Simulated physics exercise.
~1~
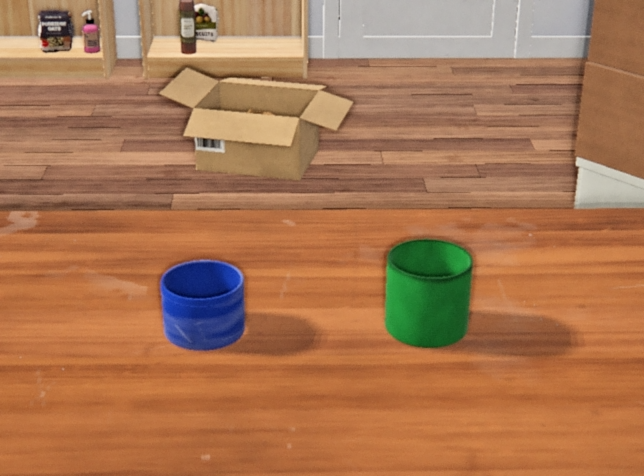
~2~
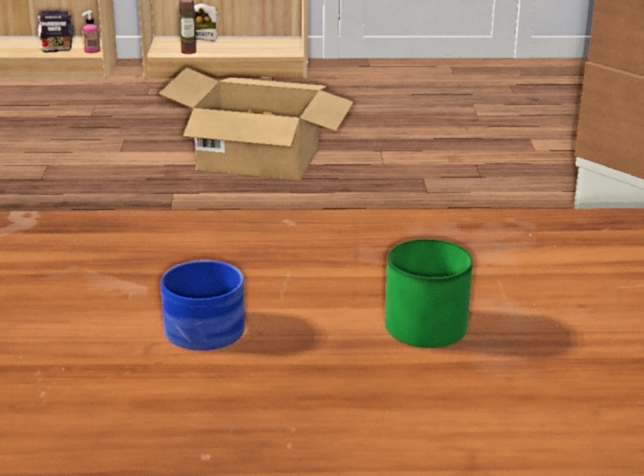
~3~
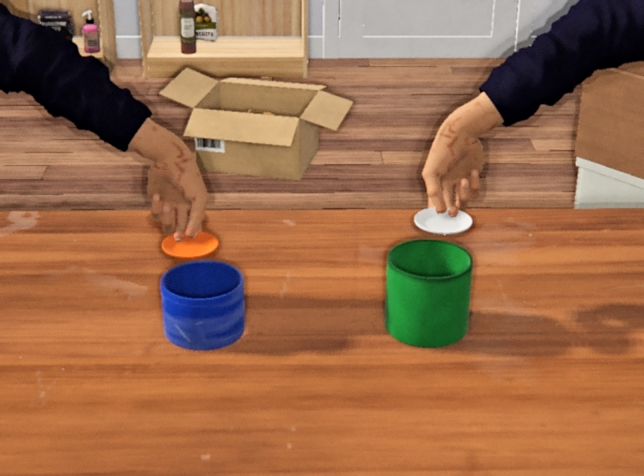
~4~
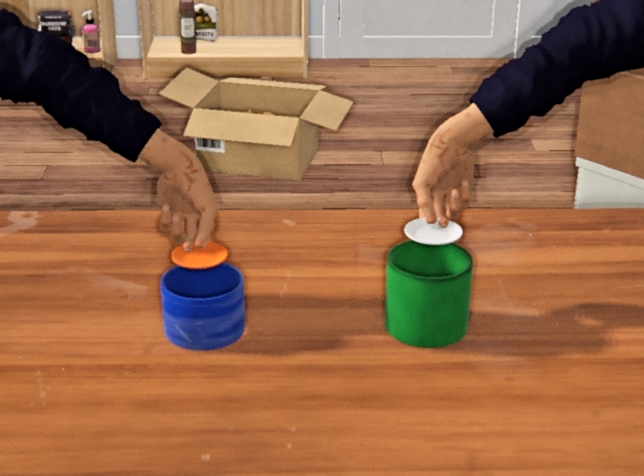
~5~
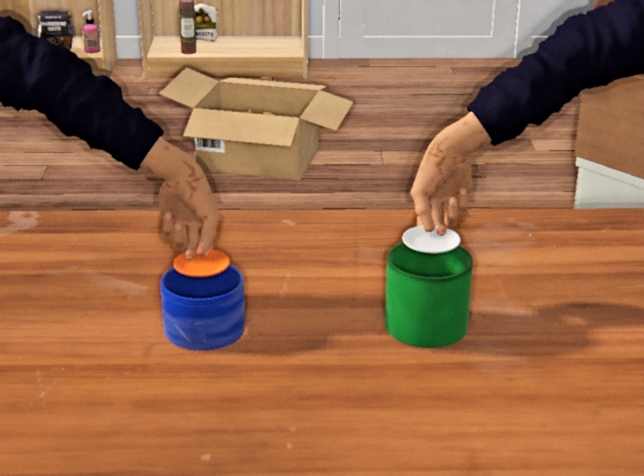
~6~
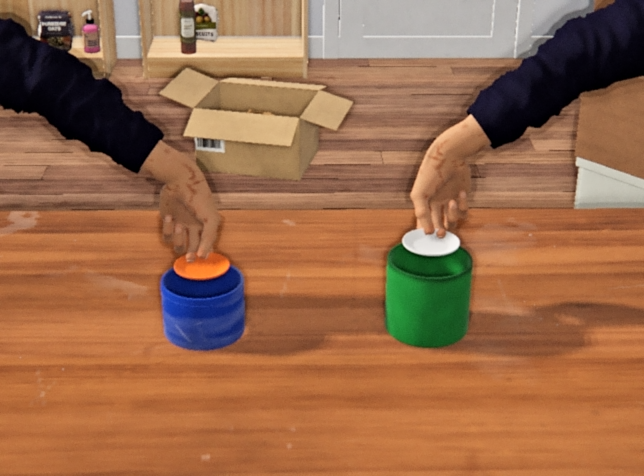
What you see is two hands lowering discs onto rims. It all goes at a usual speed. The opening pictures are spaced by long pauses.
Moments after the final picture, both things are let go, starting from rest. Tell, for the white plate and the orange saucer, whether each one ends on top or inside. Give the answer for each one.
In the end the white plate ends inside, the orange saucer ends inside.
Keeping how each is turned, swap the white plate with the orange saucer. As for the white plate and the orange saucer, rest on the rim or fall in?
Once moved, the white plate tumbles in; as for the orange saucer, it tumbles in.
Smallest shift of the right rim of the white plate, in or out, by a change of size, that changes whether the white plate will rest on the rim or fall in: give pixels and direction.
Move it right by close to 12 pixels and it flips.
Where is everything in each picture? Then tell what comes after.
The first picture shows right mug (428, 293).
The second picture shows left cup (204, 304).
The third picture shows still on the way; white plate (443, 223); right mug (428, 293).
The fourth picture shows still on the way; orange saucer (199, 258); left cup (204, 304).
The fifth picture shows still on the way; white plate (431, 242); right mug (428, 293).
The sixth picture shows in place, still held; white plate (431, 245); orange saucer (202, 268); left cup (204, 304).
Then, 0.14 s past the last view, white plate travelled a little near (429, 274); orange saucer travelled about its own width near (203, 297).
Finally, the white plate drops inside, near (427, 321); the orange saucer drops inside, near (204, 323).
